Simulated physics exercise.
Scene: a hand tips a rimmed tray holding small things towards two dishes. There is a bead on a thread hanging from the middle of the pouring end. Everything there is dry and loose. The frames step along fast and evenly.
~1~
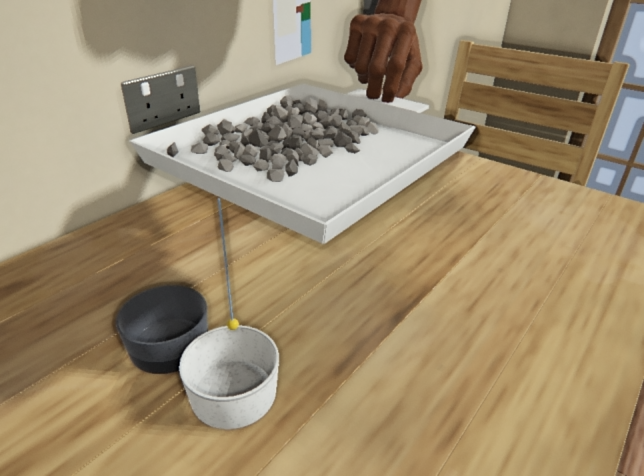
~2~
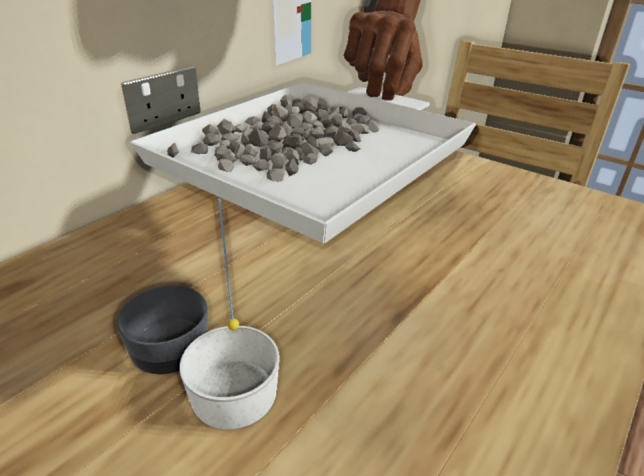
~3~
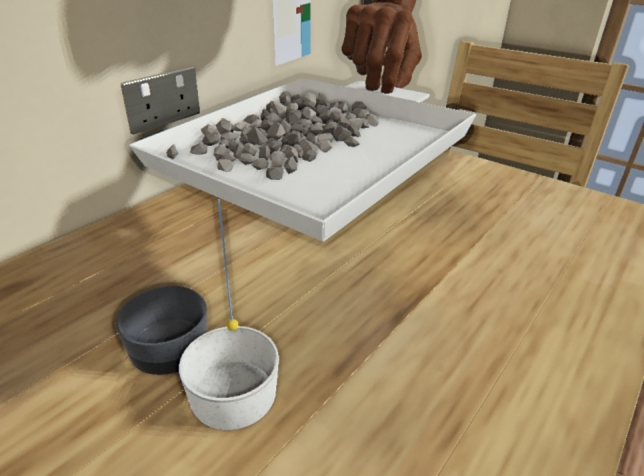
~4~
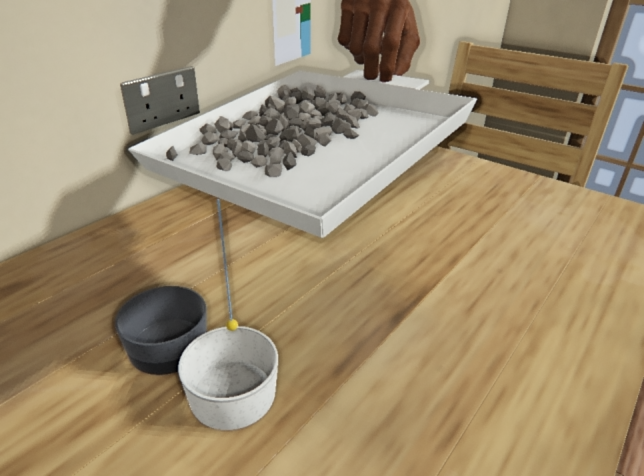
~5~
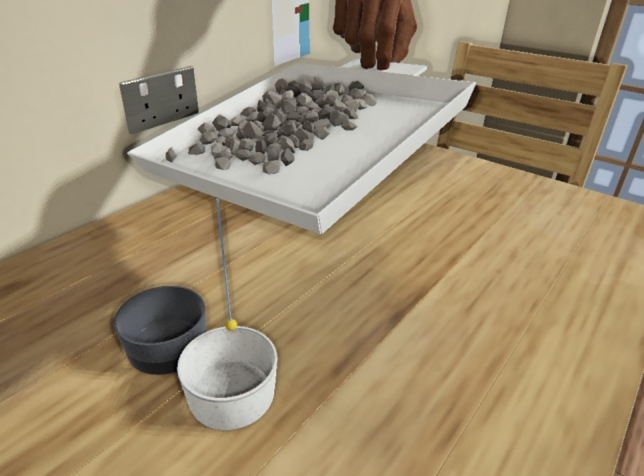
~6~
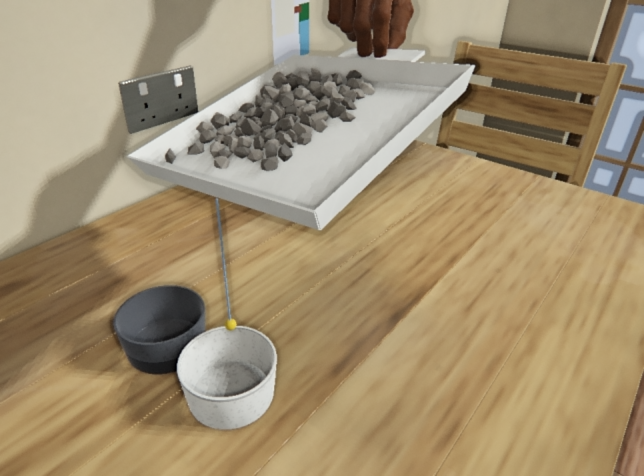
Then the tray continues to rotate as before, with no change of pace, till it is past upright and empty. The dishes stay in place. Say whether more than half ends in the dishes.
The dishes will manage to catch most of it.
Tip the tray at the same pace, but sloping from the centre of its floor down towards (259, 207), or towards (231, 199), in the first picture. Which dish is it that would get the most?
Outcome by order - one: Right side; two: Right side.
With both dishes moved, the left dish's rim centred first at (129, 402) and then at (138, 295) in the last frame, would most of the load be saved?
The first place gets a lesser share, the second the greater share.
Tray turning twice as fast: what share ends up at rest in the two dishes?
Close to 60 in a hundred.
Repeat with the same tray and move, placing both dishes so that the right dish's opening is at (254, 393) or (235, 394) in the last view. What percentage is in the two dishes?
20, then 30 %.
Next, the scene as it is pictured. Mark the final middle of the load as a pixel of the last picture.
The centre settles at about (160, 332).
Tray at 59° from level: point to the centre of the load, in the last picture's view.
Around (198, 129).
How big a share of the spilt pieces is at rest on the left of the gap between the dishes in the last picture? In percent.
90 per cent, about.
Just after the last frame, tray tipped steeply; almost all on the tray; just a few in the air.
A moment on, tray tipped right over; about a tenth on the tray; just a few in the right dish; roughly half in the left dish; roughly a quarter outside both; about a tenth in the air.
Further on, tray tipped past a quarter turn; just a few in the right dish; roughly two thirds in the left dish; roughly a quarter outside both.
When it is over, tray tipped past a quarter turn; just a few in the right dish; roughly two thirds in the left dish; roughly a quarter outside both.
